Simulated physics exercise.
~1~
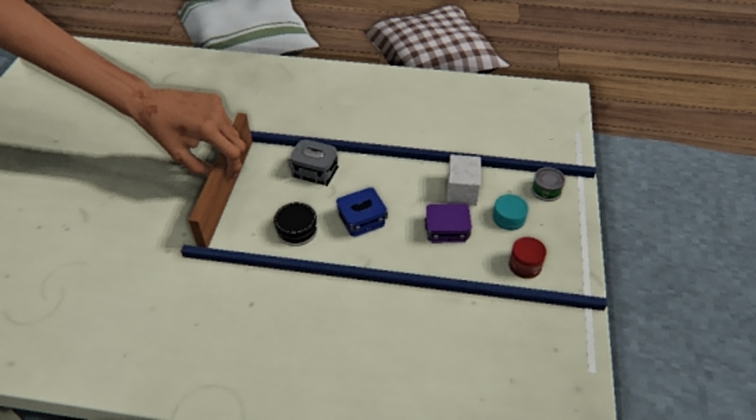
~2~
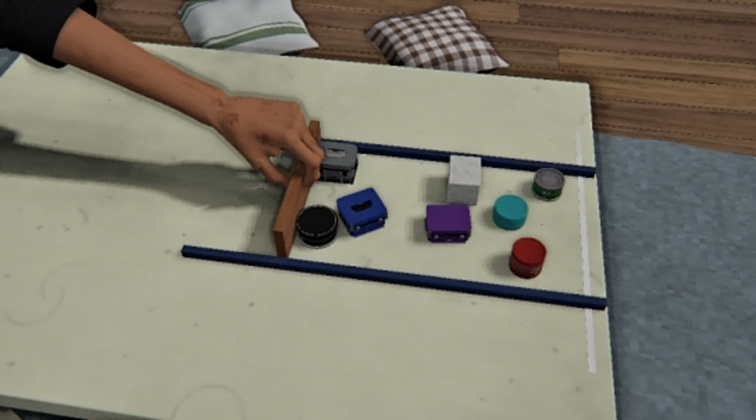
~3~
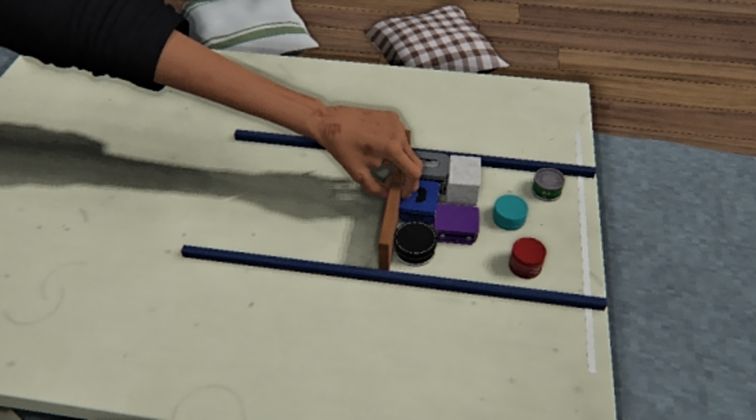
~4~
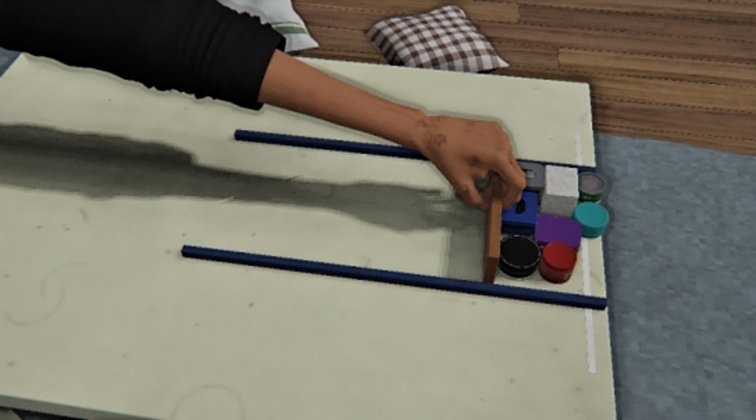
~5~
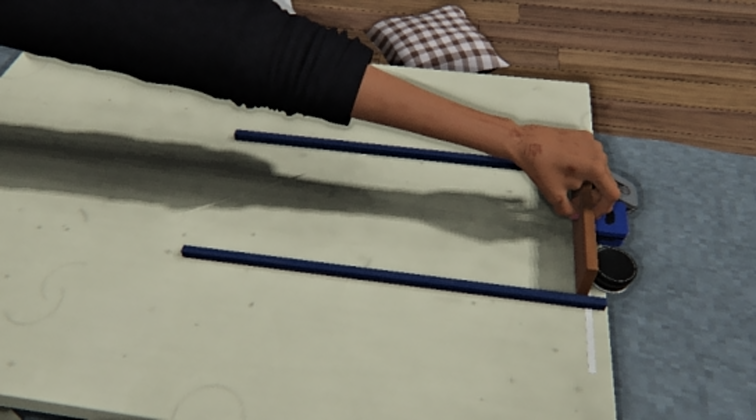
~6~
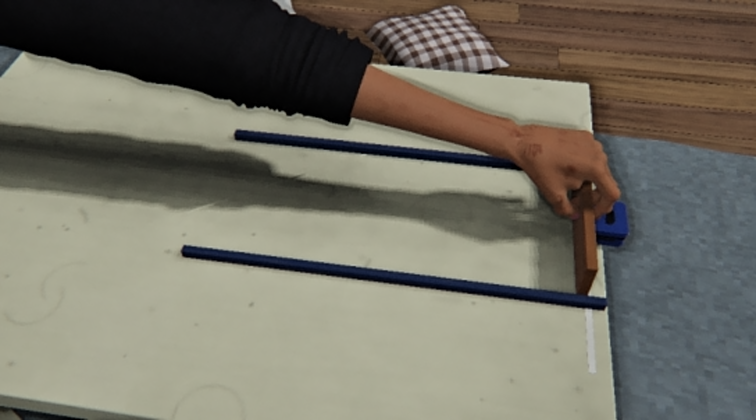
At the start, a hand holds a brown board upright between two dark blue rails on a pale table, with small cases, tins, a white block and colourful tubs to its right. The hand slides the board rightward, reaching the grey case and black tin first. It gathers the blue and purple cases and the white block, then bunches everything near the white strip. As the board reaches the strip, most items disappear over the edge, while the grey case, blue case and black tin remain visible beyond it. Finally, the board is still and only the blue case remains in view.
